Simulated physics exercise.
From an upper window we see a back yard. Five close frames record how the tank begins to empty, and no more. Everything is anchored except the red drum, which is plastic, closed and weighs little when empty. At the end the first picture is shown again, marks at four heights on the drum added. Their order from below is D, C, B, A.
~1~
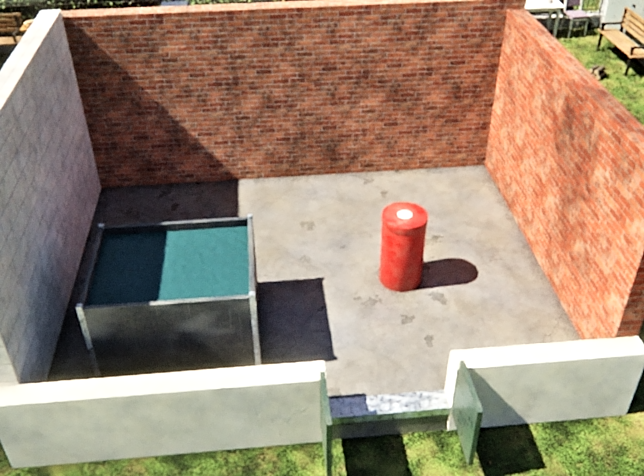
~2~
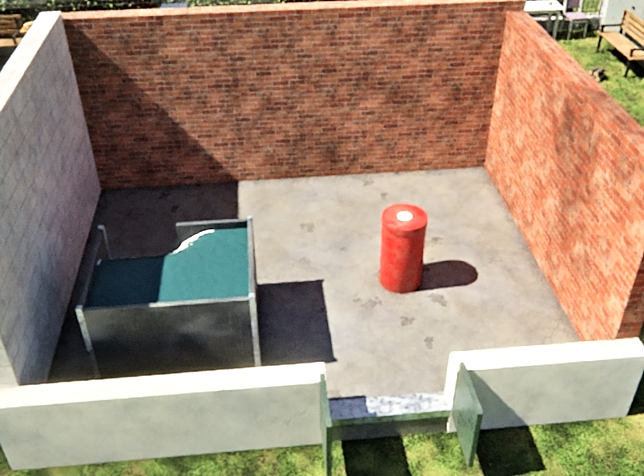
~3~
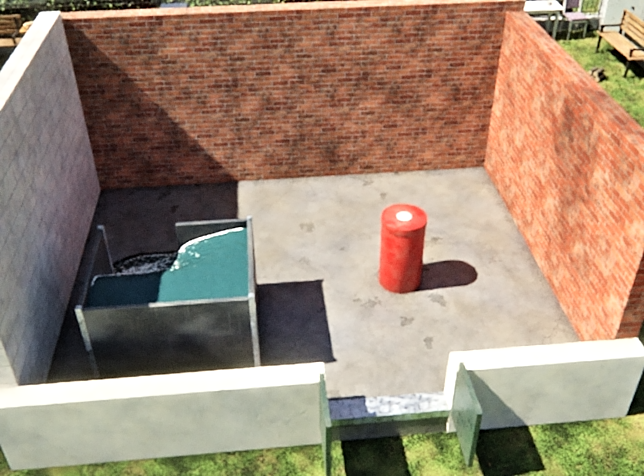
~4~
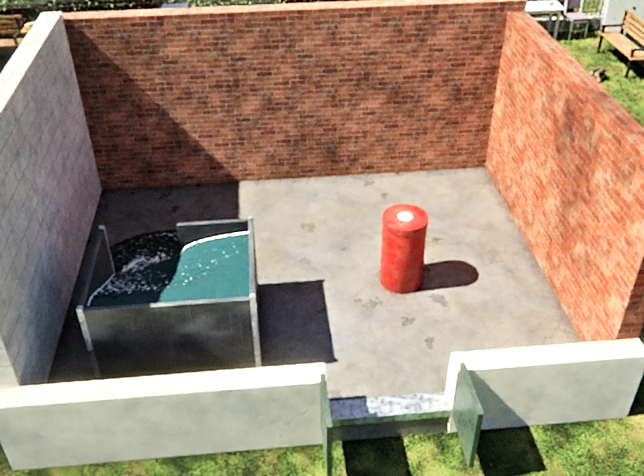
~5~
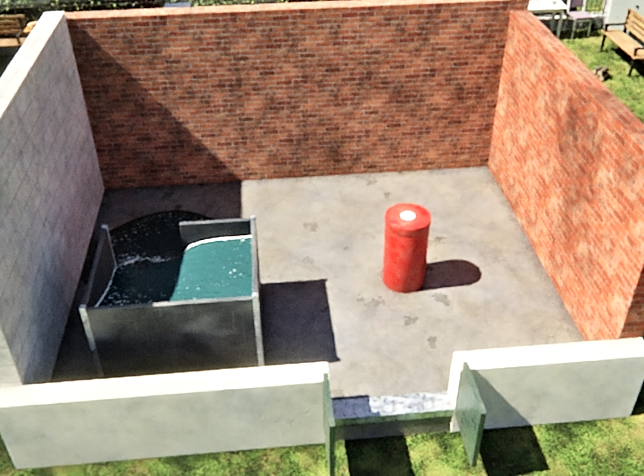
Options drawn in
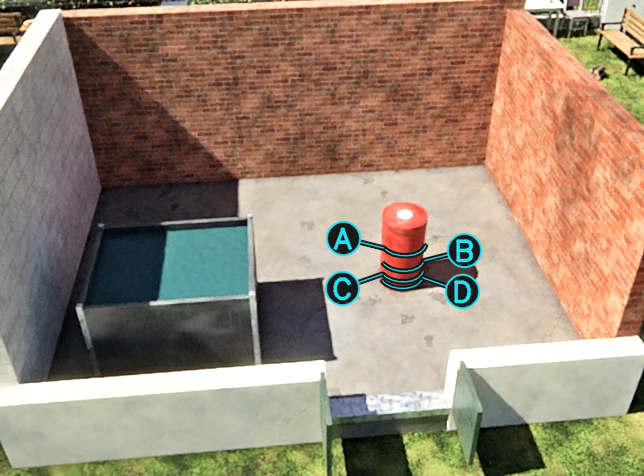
Water in an open tank drops at the back left while the red drum stays still.
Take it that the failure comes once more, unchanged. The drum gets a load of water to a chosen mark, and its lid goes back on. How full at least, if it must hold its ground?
That is line D.
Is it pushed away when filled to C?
No, that is safe.
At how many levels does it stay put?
All of them.
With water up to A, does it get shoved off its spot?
No, that is safe.
On the marked copy, A at (407, 255); B at (406, 271); C at (405, 281); D at (405, 288); from the bottom up D, C, B, A.
If A is chosen, it does not move.
If B is chosen, it does not move.
If C is chosen, it does not move.
If D is chosen, it does not move.
